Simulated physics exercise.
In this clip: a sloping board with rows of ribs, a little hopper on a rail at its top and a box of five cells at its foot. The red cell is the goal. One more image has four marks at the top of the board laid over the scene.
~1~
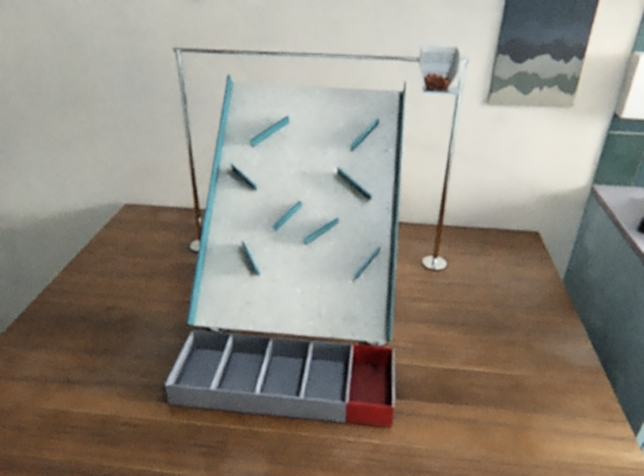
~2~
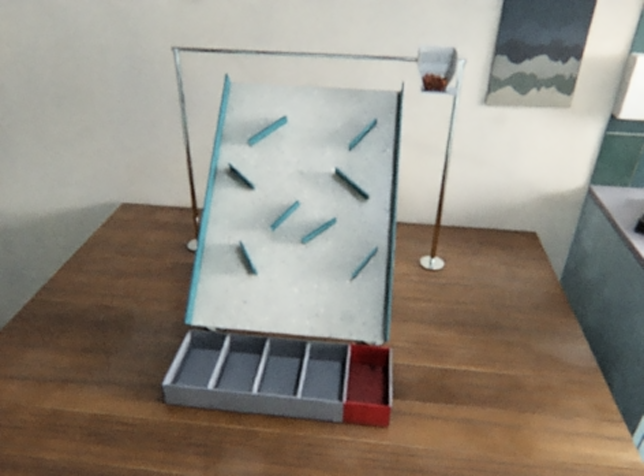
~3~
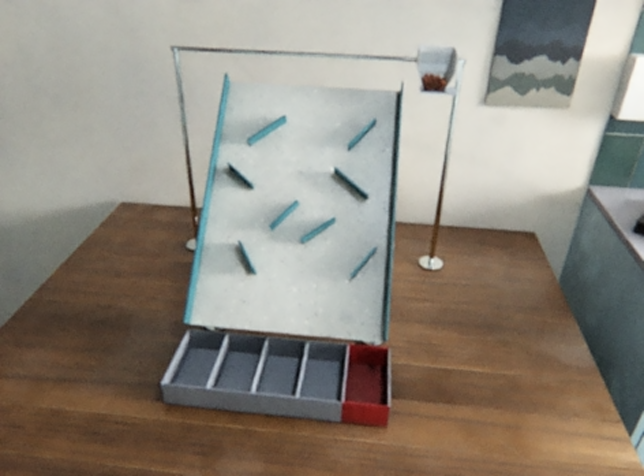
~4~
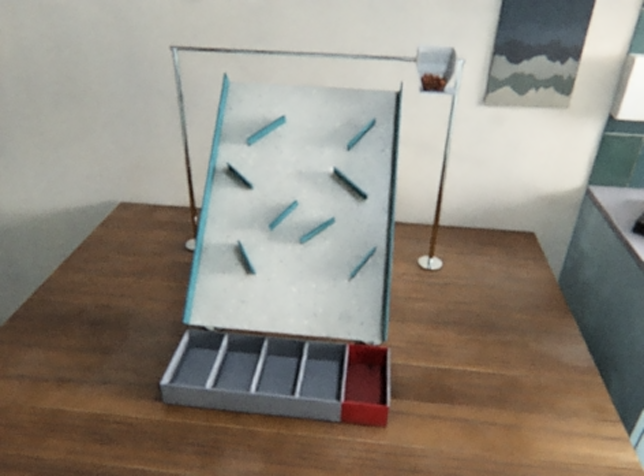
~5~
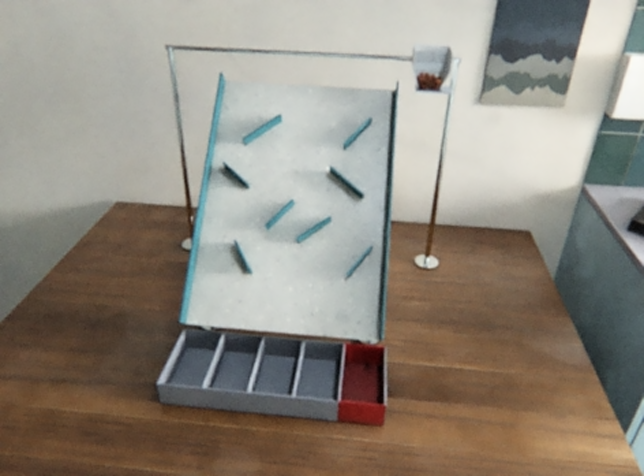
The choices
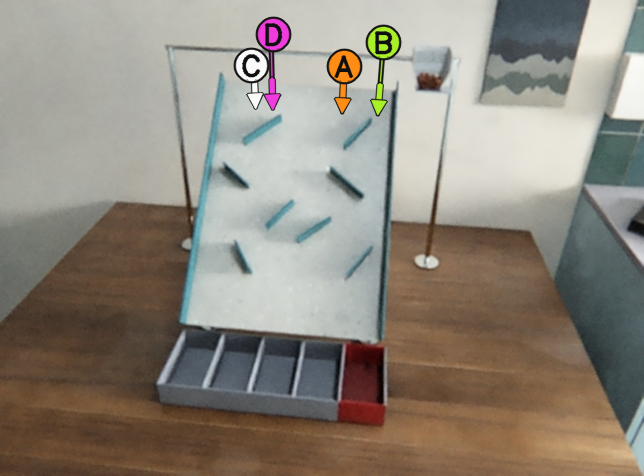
On a wooden table, a pale sloping board with teal ribs stood above a box of four grey cells and a red one, while the small hopper of reddish pellets stayed still at upper right.
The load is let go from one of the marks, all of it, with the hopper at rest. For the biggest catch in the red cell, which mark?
Mark B does it best.
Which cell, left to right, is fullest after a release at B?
The fifth from the left.
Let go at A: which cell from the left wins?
It is the second one.
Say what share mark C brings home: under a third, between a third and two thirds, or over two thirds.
It is under a third.
On the marked copy, mark A meets the board at (342, 107); mark B meets the board at (378, 109); mark C meets the board at (255, 103); mark D meets the board at (272, 104).
With A, about a quarter in the red cell, most in other cells, a stray few held on the board.
With B, about two thirds in the red cell, about a third in other cells.
With C, none in the red cell, nearly all in other cells.
With D, none in the red cell, nearly all in other cells.
